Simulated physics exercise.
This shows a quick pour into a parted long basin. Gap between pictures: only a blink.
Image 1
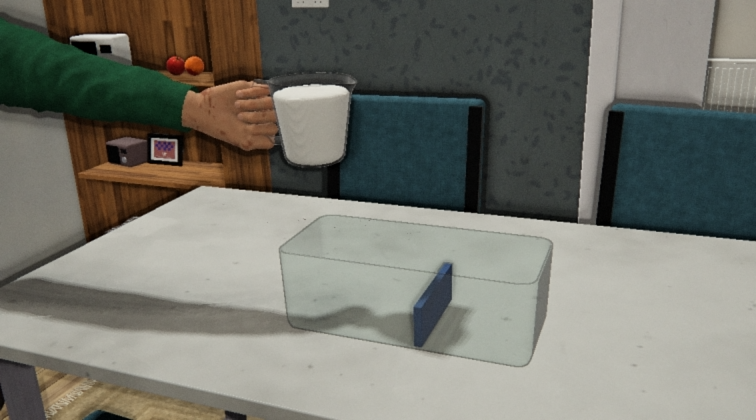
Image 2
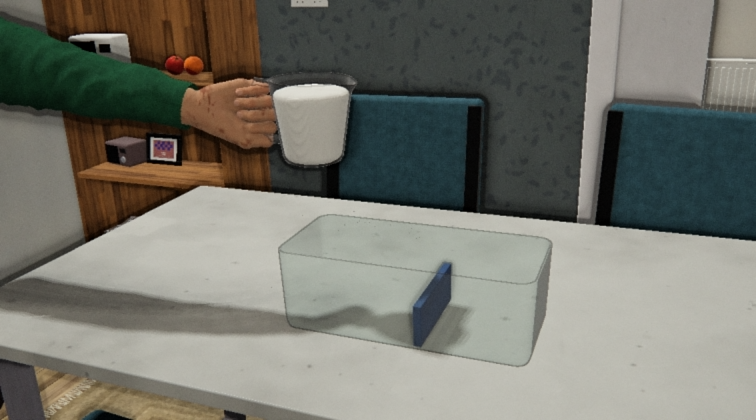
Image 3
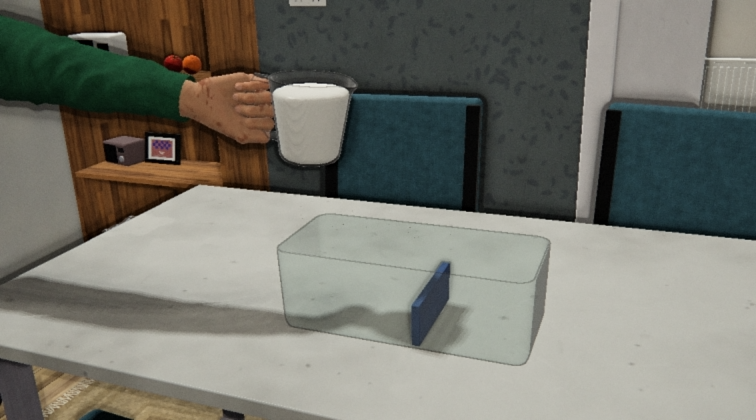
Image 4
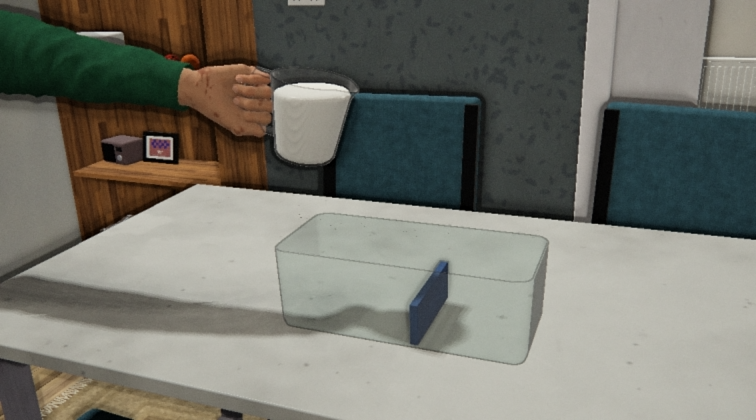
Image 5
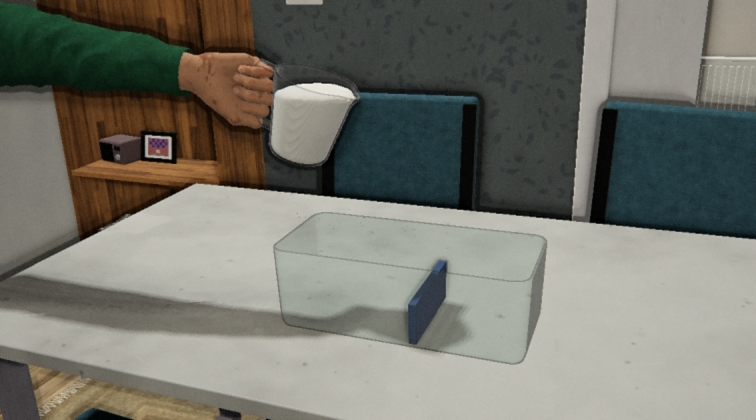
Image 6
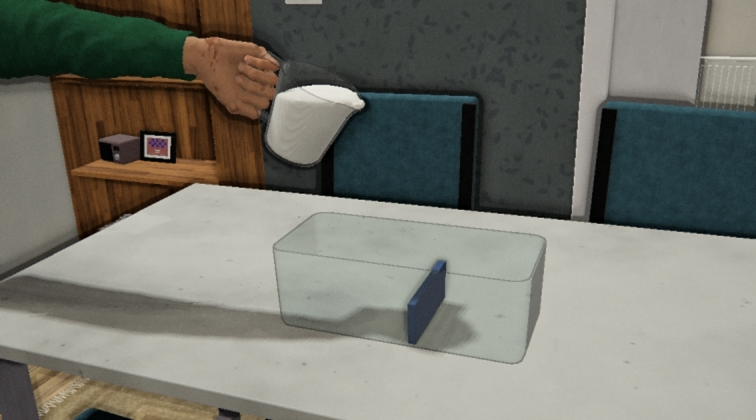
In a room with a wood-panelled shelf and a dark patterned wall, a pale table is seen from slightly above, with teal chairs behind it. A clear rectangular basin with an upright blue divider stands on the table, and a green-sleeved arm at left holds a clear cup of white contents. The hand gradually tilts the cup rightward, its contents reaching the rim, while the view shifts very slightly.
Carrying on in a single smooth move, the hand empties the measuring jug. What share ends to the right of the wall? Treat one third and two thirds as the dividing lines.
Below a third.
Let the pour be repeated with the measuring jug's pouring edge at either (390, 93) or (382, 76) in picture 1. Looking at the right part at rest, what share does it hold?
About 90 and 80 per cent.
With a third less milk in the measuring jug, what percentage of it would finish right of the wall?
Some 0 parts in a hundred, give or take.
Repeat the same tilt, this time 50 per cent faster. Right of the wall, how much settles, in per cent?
Around 5 percent ends up there.
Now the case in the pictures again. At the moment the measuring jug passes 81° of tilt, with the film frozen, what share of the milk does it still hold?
Around 60 percent remains.
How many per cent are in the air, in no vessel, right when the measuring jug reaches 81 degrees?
It comes to 30 per cent or so.
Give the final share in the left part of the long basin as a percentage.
I'd put it near 90 per cent.
A moment on, the measuring jug is tipped on its side and 59 per cent is still to pour, 11 is left of the wall and 1 right of it.
Next, the measuring jug is tipped on its side and 16 per cent is still to pour, 59 is left of the wall and 3 right of it.
Then the measuring jug is tipped on its side and 2 per cent is still to pour, 83 is left of the wall and 4 right of it.
Later the measuring jug is tipped on its side and 0 per cent is still to pour, 90 is left of the wall and 5 right of it.
In the end 91 per cent lies left of the wall, 5 right of it and 4 outside.
